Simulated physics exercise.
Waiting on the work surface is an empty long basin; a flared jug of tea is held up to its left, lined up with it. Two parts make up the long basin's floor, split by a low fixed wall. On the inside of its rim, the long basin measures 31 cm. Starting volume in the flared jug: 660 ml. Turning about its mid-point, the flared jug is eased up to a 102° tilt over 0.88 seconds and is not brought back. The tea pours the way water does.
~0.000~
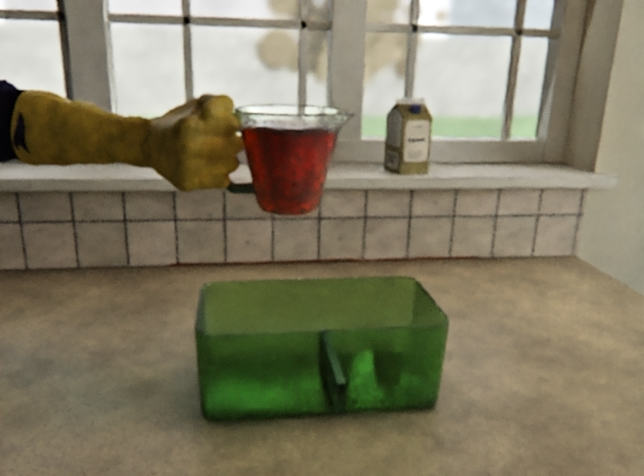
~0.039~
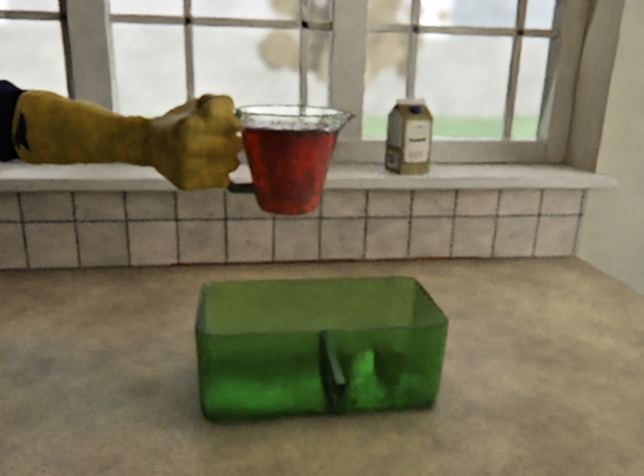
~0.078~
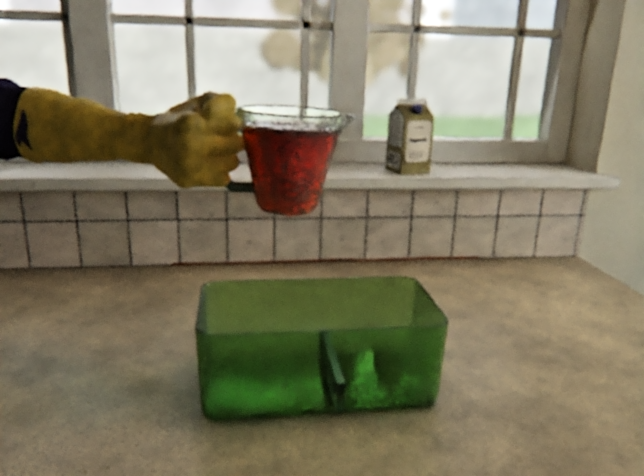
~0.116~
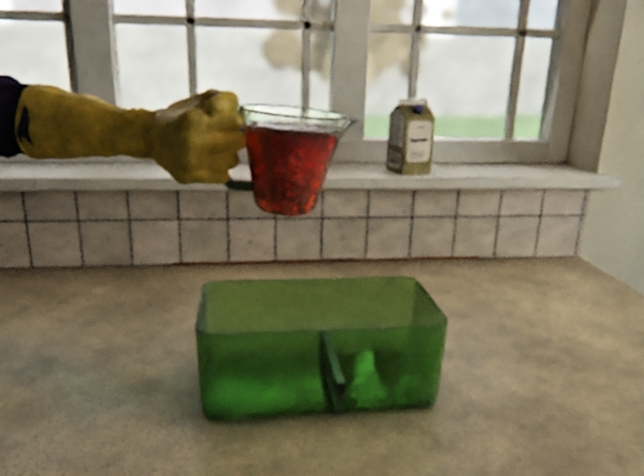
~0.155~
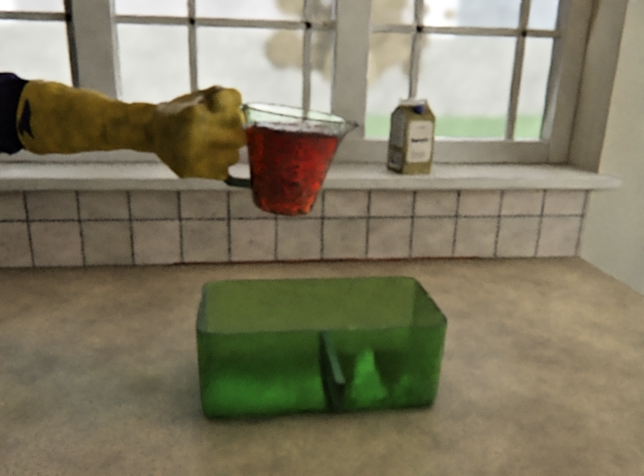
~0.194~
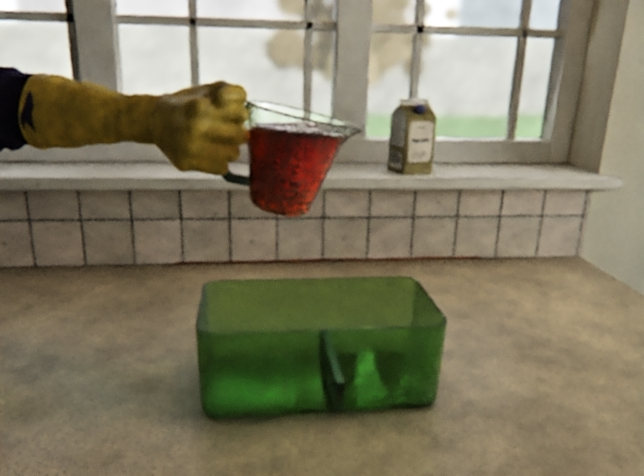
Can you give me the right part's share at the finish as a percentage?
Sure, about 64 percent.
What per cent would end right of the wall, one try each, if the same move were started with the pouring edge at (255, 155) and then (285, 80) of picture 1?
I'd expect close to 10 per cent and then close to 65 per cent.
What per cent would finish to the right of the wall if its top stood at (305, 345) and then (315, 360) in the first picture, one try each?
Roughly 70 per cent, then 65 per cent.
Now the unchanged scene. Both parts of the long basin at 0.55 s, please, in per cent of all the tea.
I'd say about 0 left and about 5 right.
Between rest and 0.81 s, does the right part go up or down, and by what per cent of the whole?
A gain, roughly 10.
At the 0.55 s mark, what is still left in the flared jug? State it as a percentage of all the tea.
Around 68 percent.
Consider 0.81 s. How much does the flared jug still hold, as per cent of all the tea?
What remains is about 14 percent of it all.
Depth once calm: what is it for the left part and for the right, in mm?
Depths: Left near 8 mm, right near 22 mm.
Then, 0.55 s in, the tilt is 71° and 67 per cent is still to pour, 0 is left of the wall and 5 right of it.
Then, 0.81 s in, the tilt is 100° and 14 per cent is still to pour, 9 is left of the wall and 53 right of it.
Then, 1.08 s in, the tilt is 102° and 0 per cent is still to pour, 29 is left of the wall and 64 right of it.
Then, 1.38 s in, the tilt is 102° and 0 per cent is still to pour, 30 is left of the wall and 64 right of it.
Finally, 30 per cent lies left of the wall, 64 right of it and 6 outside.
